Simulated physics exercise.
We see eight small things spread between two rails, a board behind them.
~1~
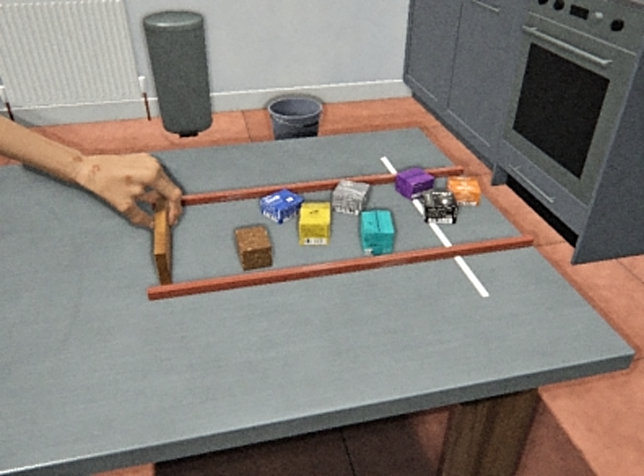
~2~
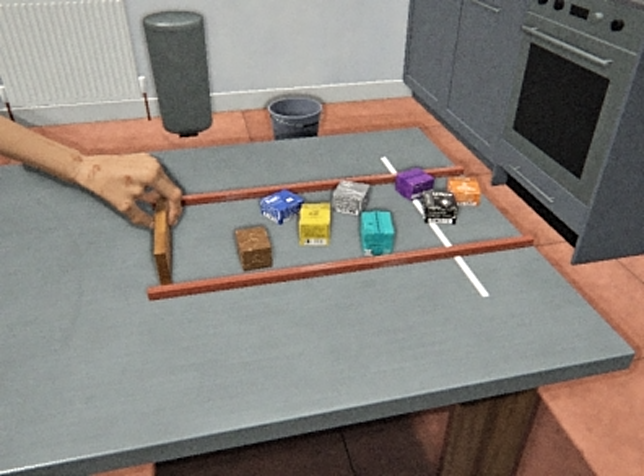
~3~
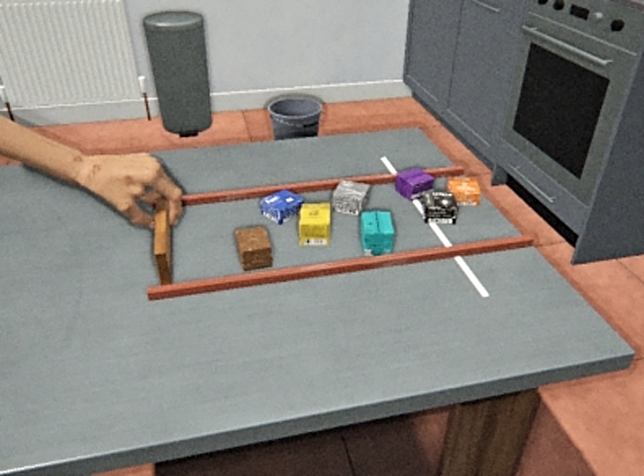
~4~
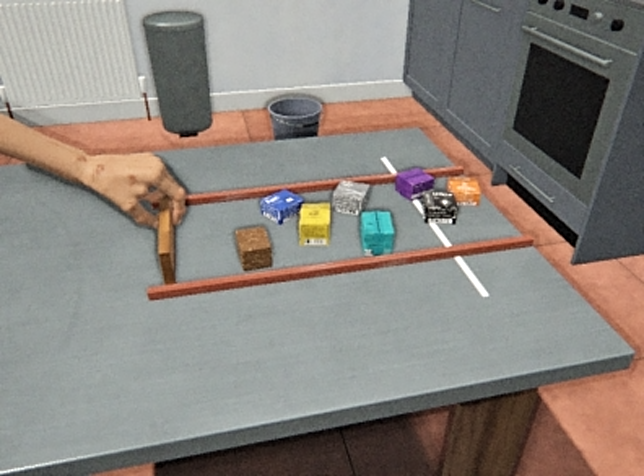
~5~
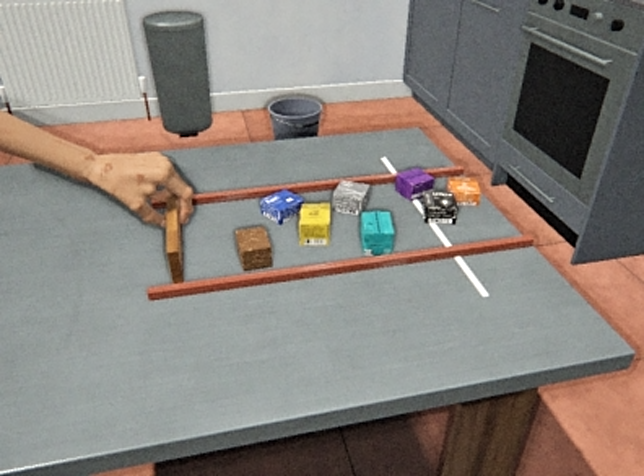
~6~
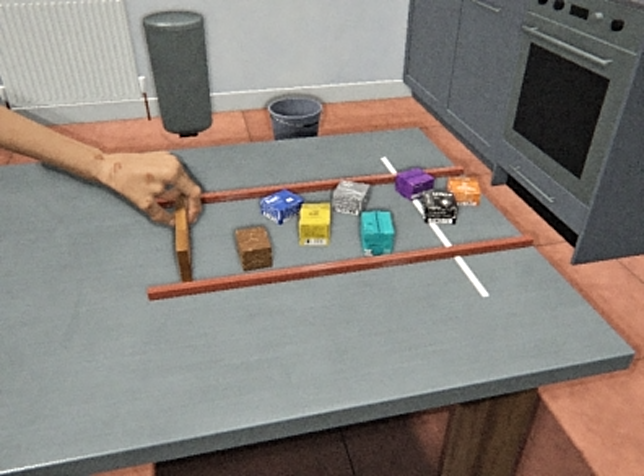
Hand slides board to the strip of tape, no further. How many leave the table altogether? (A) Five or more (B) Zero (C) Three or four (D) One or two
The answer is D.
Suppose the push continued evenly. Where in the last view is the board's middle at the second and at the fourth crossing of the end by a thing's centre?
The middle is at about (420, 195), later at about (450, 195).
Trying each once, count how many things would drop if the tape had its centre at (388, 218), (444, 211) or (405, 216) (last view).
Going through them in order, you'd see 0, 3 and 1.
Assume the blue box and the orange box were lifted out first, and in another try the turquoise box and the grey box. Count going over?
You'd get 0 in the first case and 0 in the second one.
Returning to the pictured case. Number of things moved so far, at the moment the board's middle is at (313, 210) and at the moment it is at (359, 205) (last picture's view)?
At that stage 4; at the next, 6.
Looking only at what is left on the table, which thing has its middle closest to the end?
The purple box winds up nearest.
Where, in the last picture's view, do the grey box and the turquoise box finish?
First at (453, 181); second at (482, 221).
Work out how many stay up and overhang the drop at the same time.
I'd put it at 2.
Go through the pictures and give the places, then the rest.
The first picture shows orange box (463, 191); black box (439, 207); purple box (415, 184); board (164, 228); tape (425, 214).
The second picture shows black box (439, 207); board (164, 228).
The third picture shows purple box (414, 185); yellow box (315, 224).
The fourth picture shows orange box (463, 191); grey box (351, 198).
The fifth picture shows black box (439, 207); blue box (283, 207).
The sixth picture shows orange box (463, 191); black box (439, 207); purple box (414, 185); board (183, 226); tape (425, 214).
Early on, none off yet; orange box at rest near (463, 191); black box at rest near (439, 207); purple box at rest near (414, 185).
Finally, the number that fall off is one or two; lost, orange box.
